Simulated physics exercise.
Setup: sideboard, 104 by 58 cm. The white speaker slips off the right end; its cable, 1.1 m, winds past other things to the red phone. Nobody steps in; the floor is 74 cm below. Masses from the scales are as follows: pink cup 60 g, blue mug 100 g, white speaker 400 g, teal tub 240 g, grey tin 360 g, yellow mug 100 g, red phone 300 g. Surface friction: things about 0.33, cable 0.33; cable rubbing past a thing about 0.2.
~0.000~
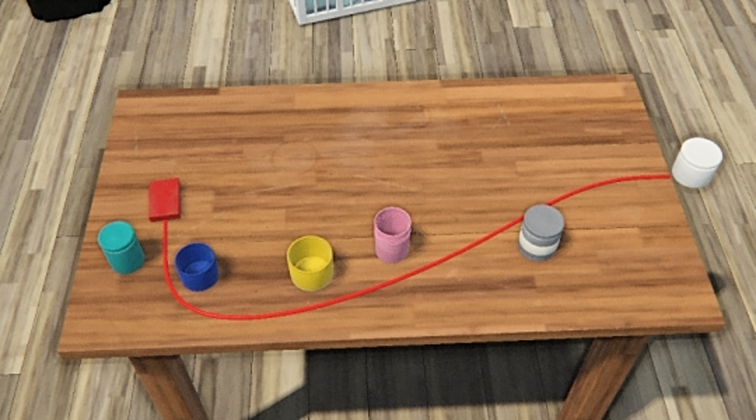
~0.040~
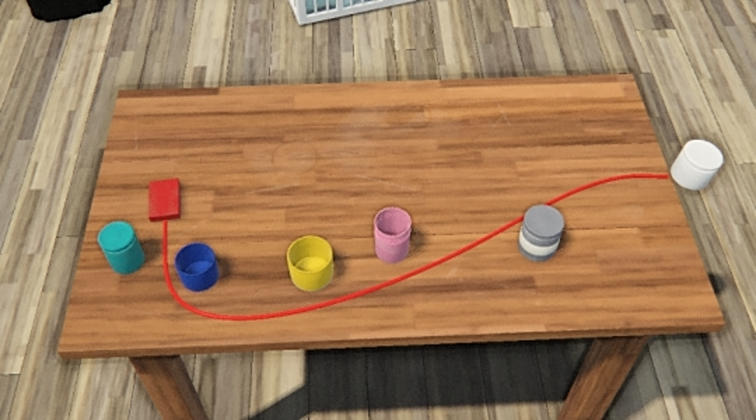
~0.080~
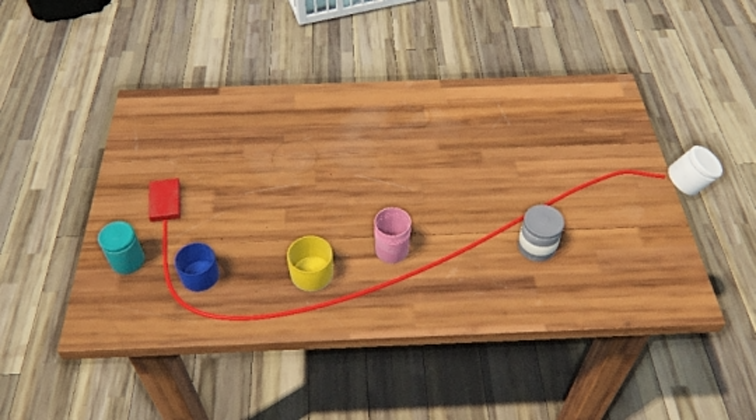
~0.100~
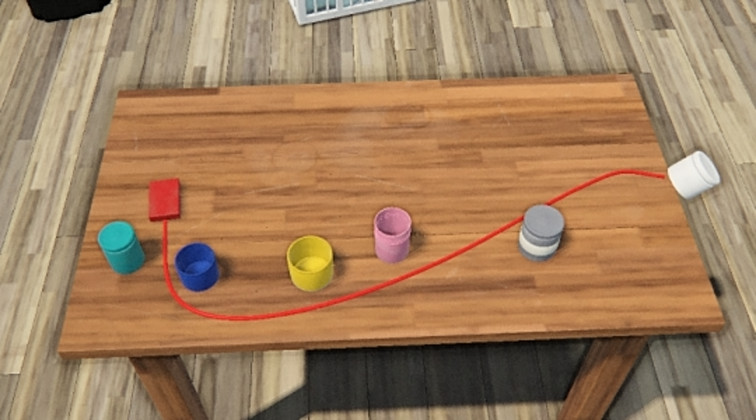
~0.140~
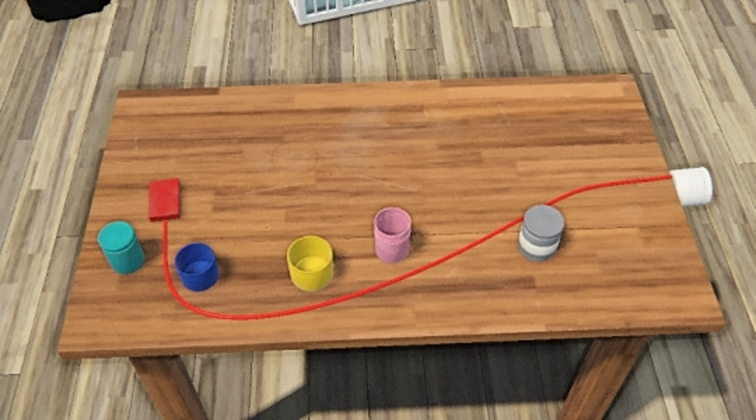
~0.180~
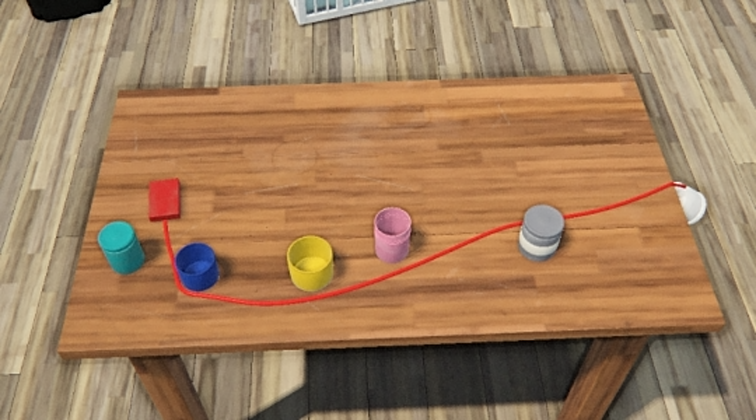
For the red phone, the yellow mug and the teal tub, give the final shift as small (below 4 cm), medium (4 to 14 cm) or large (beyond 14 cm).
Shifts - the red phone large, the yellow mug large, the teal tub small.
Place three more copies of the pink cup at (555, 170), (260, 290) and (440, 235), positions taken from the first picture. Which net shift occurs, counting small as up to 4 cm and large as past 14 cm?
First: A slight shift; second: A big shift; third: A moderate shift.
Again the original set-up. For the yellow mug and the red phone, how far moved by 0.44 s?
At that time the yellow mug has gone 15 cm and the red phone 10 cm.
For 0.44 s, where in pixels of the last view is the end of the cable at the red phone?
Estimated pixel: (239, 219).
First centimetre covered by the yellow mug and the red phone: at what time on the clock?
The yellow mug at 0.24 seconds and the red phone at 0.26 seconds.
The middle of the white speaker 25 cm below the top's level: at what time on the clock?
Near 0.32 seconds.
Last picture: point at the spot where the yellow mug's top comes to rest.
Check near (342, 155) - that's where it comes to rest.
At 0.4 s, the cable's tail end at (239, 219); yellow mug 16 cm off its start, red phone 11 cm off its start, blue mug 28 cm off its start.
At 0.7 s, the cable's tail end at (370, 238); red phone 33 cm off its start, yellow mug 22 cm off its start, blue mug 40 cm off its start.
At 0.9 s, the cable's tail end at (518, 233); red phone 58 cm off its start at (493, 232), yellow mug 22 cm off its start at (342, 155), blue mug 40 cm off its start at (348, 115).
At 1.2 s, the cable's tail end at (526, 233); red phone 59 cm off its start, yellow mug 22 cm off its start, blue mug 40 cm off its start.
At 2.4 s, the cable's tail end at (526, 233); red phone 59 cm off its start at (501, 231), yellow mug 22 cm off its start at (342, 155), teal tub 0 cm off its start at (116, 235), blue mug 40 cm off its start at (348, 115).
